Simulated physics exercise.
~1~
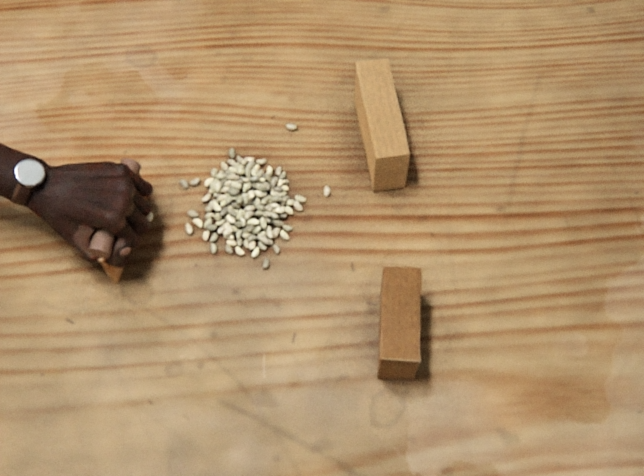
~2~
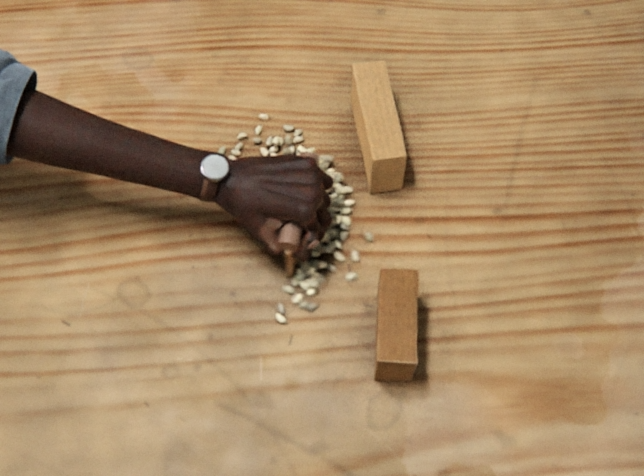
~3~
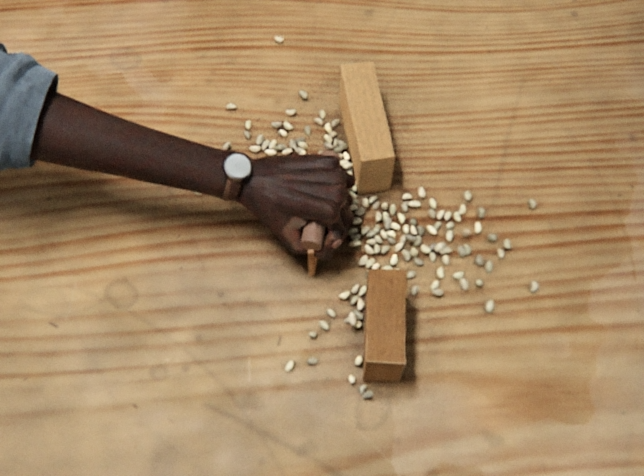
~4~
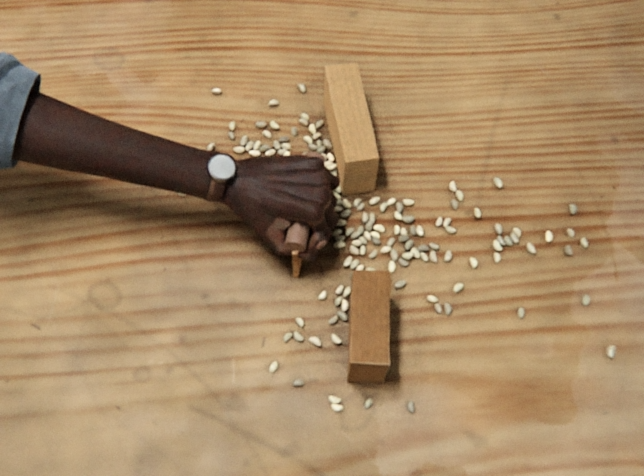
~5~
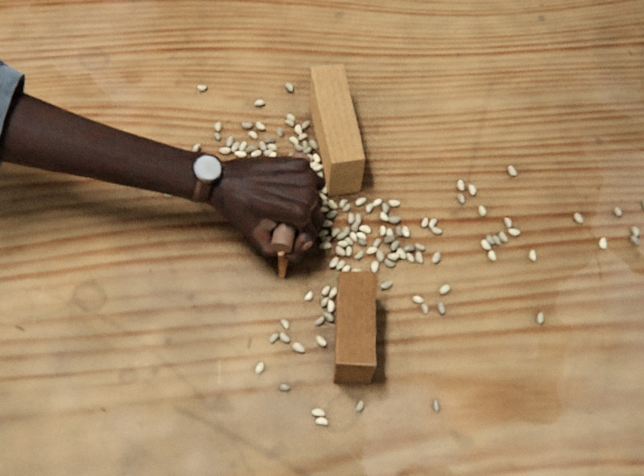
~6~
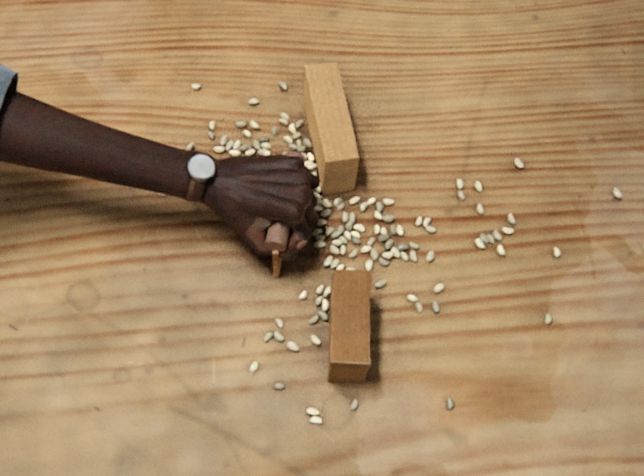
Hand gripping a small wooden piece pushes white beans right across a wooden table, many spilling between two blocks, others staying behind.
